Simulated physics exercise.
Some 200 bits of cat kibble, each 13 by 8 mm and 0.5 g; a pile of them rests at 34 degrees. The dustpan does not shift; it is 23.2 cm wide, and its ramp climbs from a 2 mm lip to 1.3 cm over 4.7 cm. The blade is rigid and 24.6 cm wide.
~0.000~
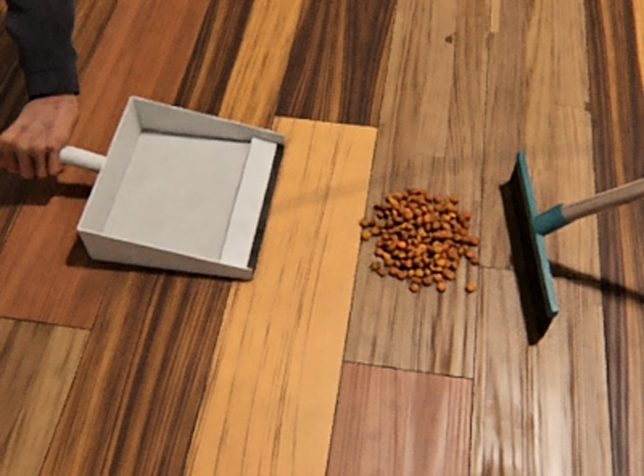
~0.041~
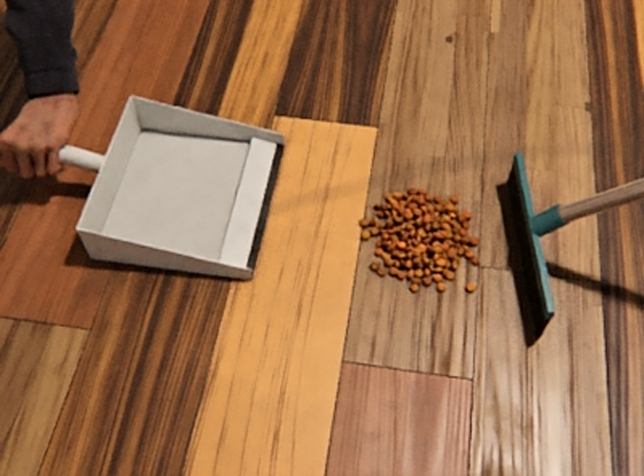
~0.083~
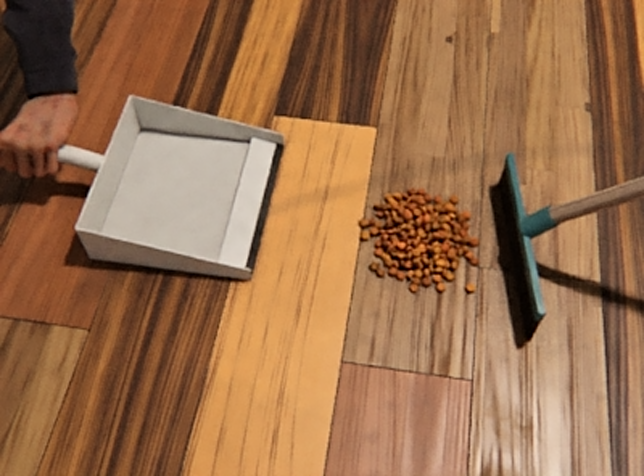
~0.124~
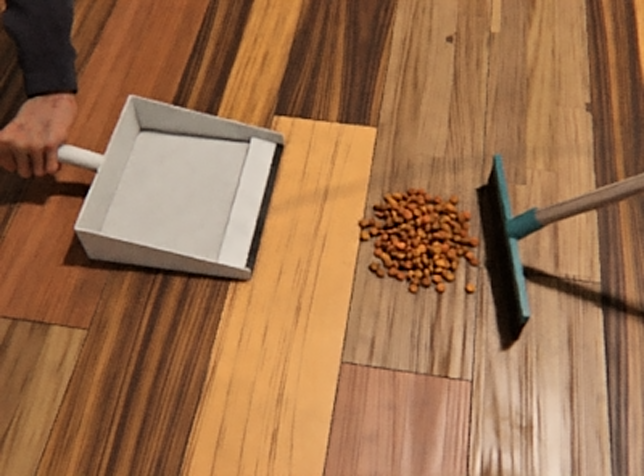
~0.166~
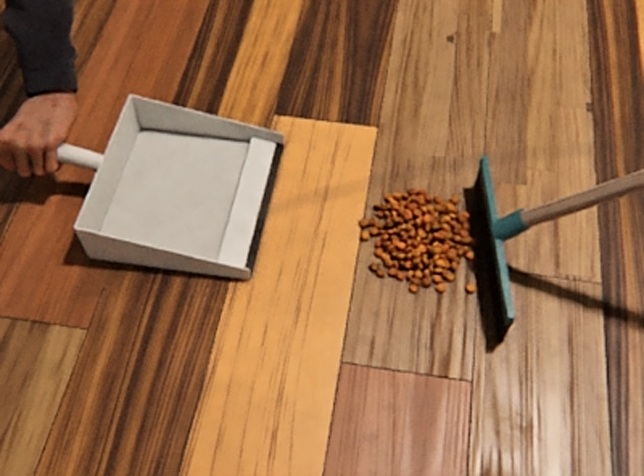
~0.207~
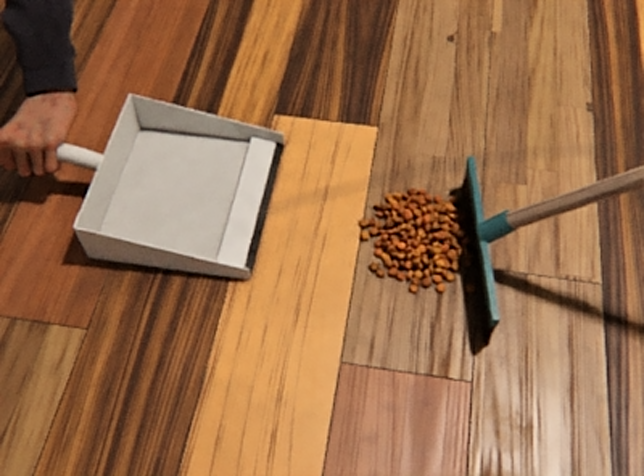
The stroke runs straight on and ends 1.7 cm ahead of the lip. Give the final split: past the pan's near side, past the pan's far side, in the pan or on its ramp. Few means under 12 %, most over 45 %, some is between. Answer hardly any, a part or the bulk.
Near side: A part, far side: Hardly any, pan: A part.
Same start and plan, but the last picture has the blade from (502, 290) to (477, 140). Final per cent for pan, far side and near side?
Pan 5, far 10, near 0.
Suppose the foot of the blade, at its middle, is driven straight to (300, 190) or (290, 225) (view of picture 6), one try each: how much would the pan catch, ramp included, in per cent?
Some 20 and 30 per cent.
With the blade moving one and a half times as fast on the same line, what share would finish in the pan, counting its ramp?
Then about 30 per cent.
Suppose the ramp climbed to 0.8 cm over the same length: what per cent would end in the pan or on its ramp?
In that case some 35 per cent.
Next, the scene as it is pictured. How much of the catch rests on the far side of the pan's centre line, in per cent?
Some 10 per cent.
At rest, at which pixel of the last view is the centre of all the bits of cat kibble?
Around (262, 245).
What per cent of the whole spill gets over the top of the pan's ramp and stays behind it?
About 0 per cent.
Then, at 0.49 s, middle of the blade 16 cm from the lip; 0 % over the lip, far side 0 %, near side 5 %.
After 0.68 s, middle of the blade 8 cm from the lip; 0 % over the lip, far side 0 %, near side 15 %.
After 0.98 s, middle of the blade 4 cm from the lip; 30 % over the lip, far side 0 %, near side 20 %.
In the end, at 1.4 s, near side 20 %, far side 0 %, pan 30 %, in front of the lip or behind the blade 50 %.
